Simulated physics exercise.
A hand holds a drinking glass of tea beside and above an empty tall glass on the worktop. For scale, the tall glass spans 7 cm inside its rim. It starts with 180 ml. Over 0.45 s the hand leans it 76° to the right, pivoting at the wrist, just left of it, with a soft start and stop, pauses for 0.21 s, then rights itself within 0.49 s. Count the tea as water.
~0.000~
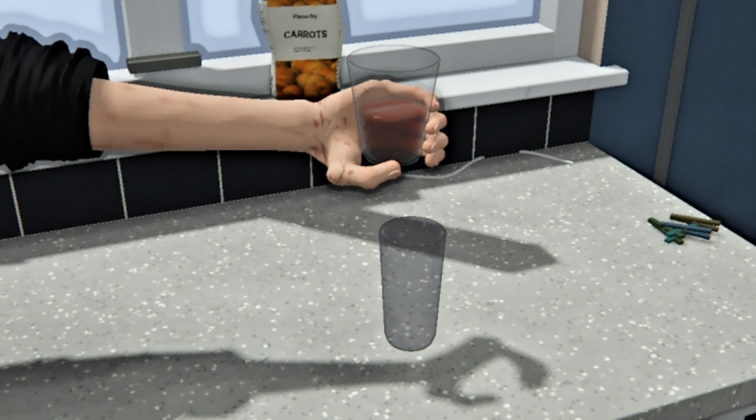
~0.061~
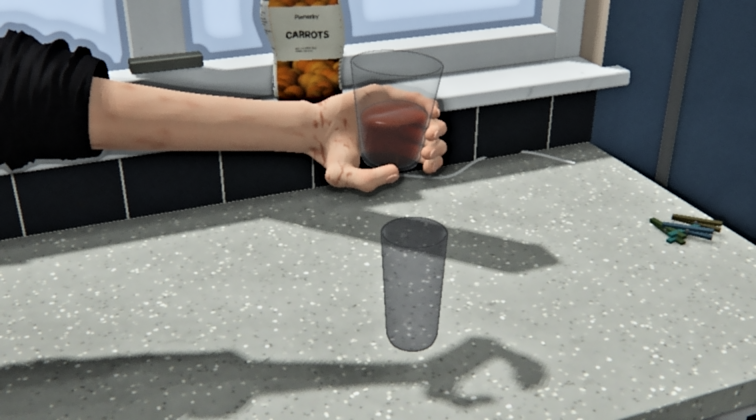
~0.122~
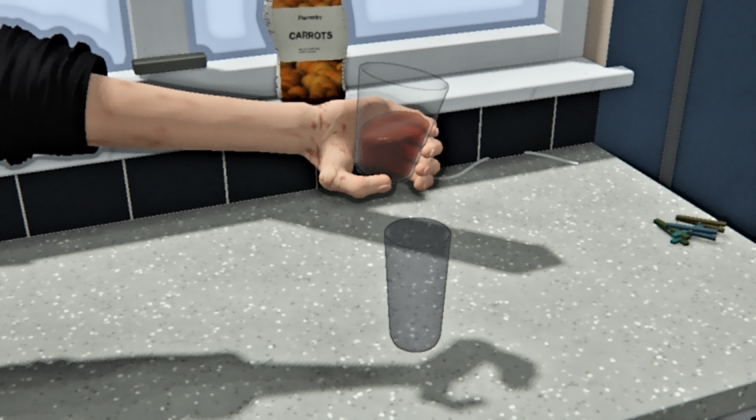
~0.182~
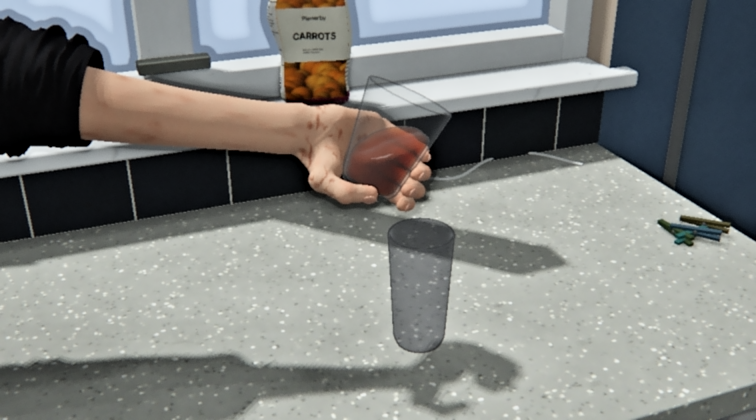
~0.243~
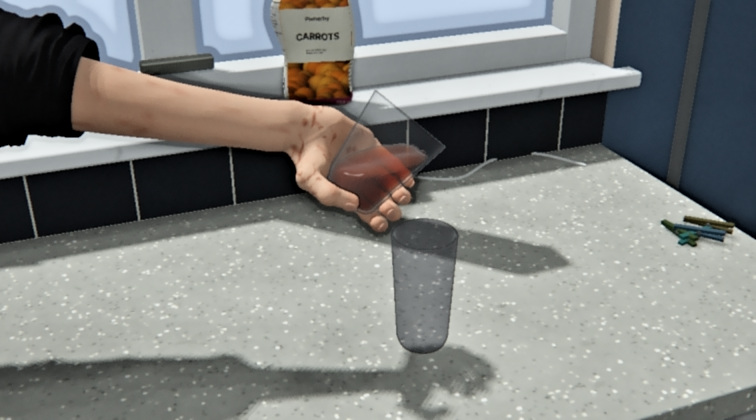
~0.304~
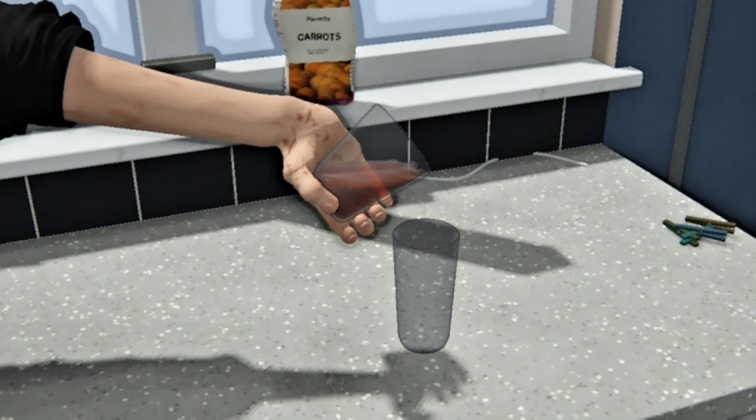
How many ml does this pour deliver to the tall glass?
Close to 70 ml.
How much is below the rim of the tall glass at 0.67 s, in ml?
Close to 20 ml.
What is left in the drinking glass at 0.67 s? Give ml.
Close to 120 ml.
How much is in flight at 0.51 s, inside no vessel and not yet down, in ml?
About 10 ml.
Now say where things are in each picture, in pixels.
In the first picture, it leans 0°; its right rim is at (434, 55); the tea meets the walls at (369, 108) and (413, 103); the tall glass's rim runs from (383, 239) to (442, 228).
In the second picture, it leans 3°; its right rim is at (438, 62); the tea meets the walls at (370, 113) and (414, 106).
In the third picture, it leans 13°; its right rim is at (443, 82); the tea meets the walls at (370, 129) and (417, 115).
In the fourth picture, it leans 27°; its right rim is at (445, 111); the tea meets the walls at (358, 151) and (411, 130).
In the fifth picture, it leans 43°; its right rim is at (437, 143); the tea meets the walls at (337, 166) and (413, 152).
In the sixth picture, it leans 58°; its right rim is at (422, 170); the tea meets the walls at (320, 172) and (406, 165).
After 0.51 s the tilt is 76° and the tall glass has 5 ml, the drinking glass 170 ml, and 0 ml is on the worktop.
After 0.67 s the tilt is 76° and the tall glass has 20 ml, the drinking glass 125 ml, and 0 ml is on the worktop.
After 0.83 s the tilt is 56° and the tall glass has 70 ml, the drinking glass 100 ml, and 0 ml is on the worktop.
After 1.00 s the tilt is 16° and the tall glass has 75 ml, the drinking glass 100 ml, and 5 ml is on the worktop.
In the end the tall glass has 75 ml, the drinking glass 100 ml, and 10 ml is on the worktop.
